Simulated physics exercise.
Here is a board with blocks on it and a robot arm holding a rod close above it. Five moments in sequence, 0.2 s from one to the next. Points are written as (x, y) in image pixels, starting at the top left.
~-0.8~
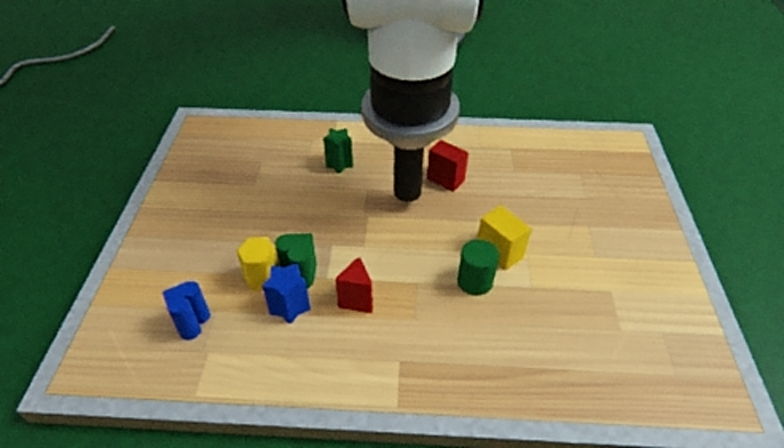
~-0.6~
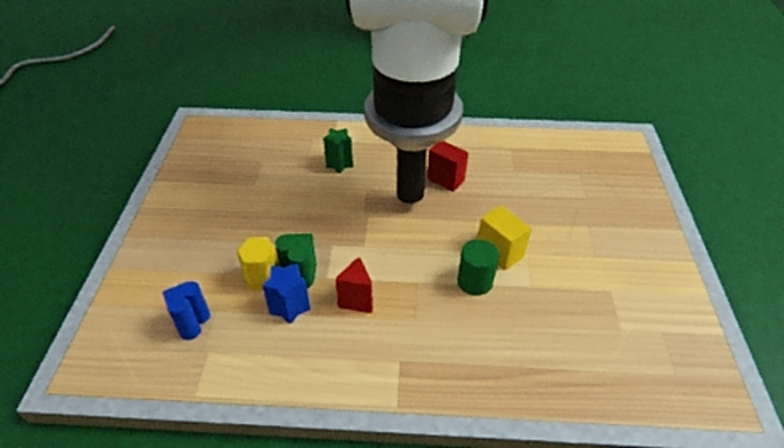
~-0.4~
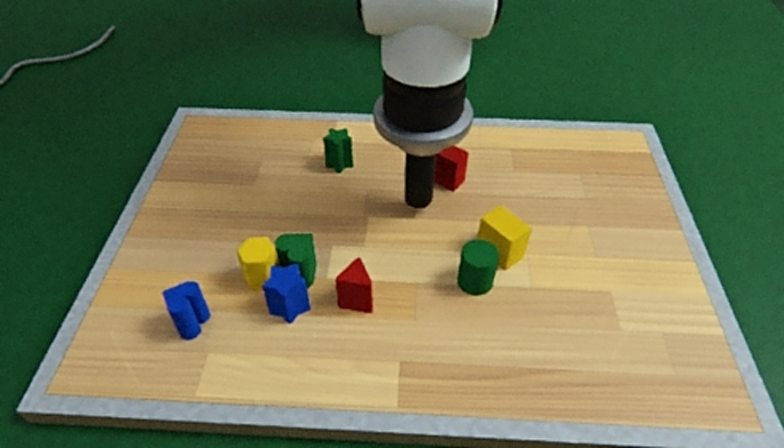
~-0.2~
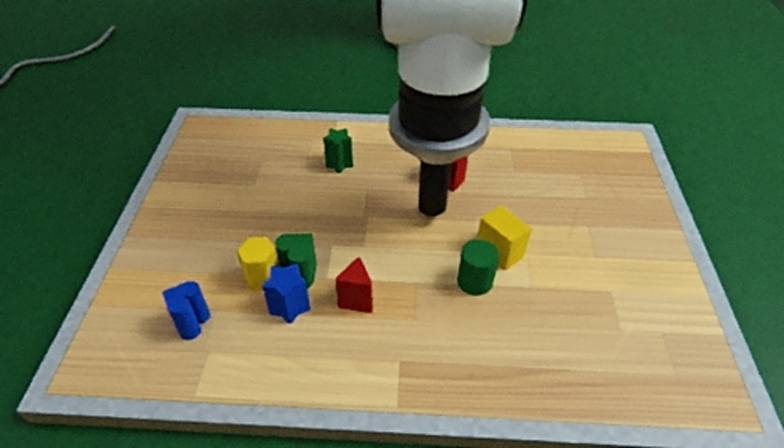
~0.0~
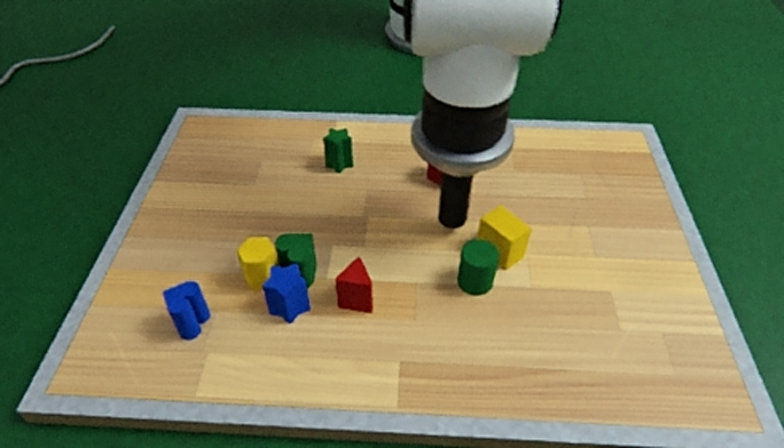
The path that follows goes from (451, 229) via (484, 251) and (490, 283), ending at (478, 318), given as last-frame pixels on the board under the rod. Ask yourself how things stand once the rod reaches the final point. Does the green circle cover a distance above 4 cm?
The answer is yes.
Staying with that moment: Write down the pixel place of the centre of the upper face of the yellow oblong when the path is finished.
Final place: (538, 236).
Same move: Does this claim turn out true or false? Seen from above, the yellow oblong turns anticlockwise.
True
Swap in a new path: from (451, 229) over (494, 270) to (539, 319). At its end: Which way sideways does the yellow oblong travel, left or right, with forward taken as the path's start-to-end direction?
The answer is left: Facing from the path's start to its end, that's where the yellow oblong shifts.
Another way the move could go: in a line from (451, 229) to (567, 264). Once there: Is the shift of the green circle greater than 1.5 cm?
My answer is no.
On the path given first. One third of the way, rod (486, 241); yellow oblong (529, 230), turned 20° anticlockwise.
Two thirds of the way, rod (492, 273); green circle (469, 271); yellow oblong (538, 236), turned 50° anticlockwise.
At the end, rod (480, 307); red oblong unmoved; green circle (446, 293); yellow oblong (538, 236), turned 50° anticlockwise.
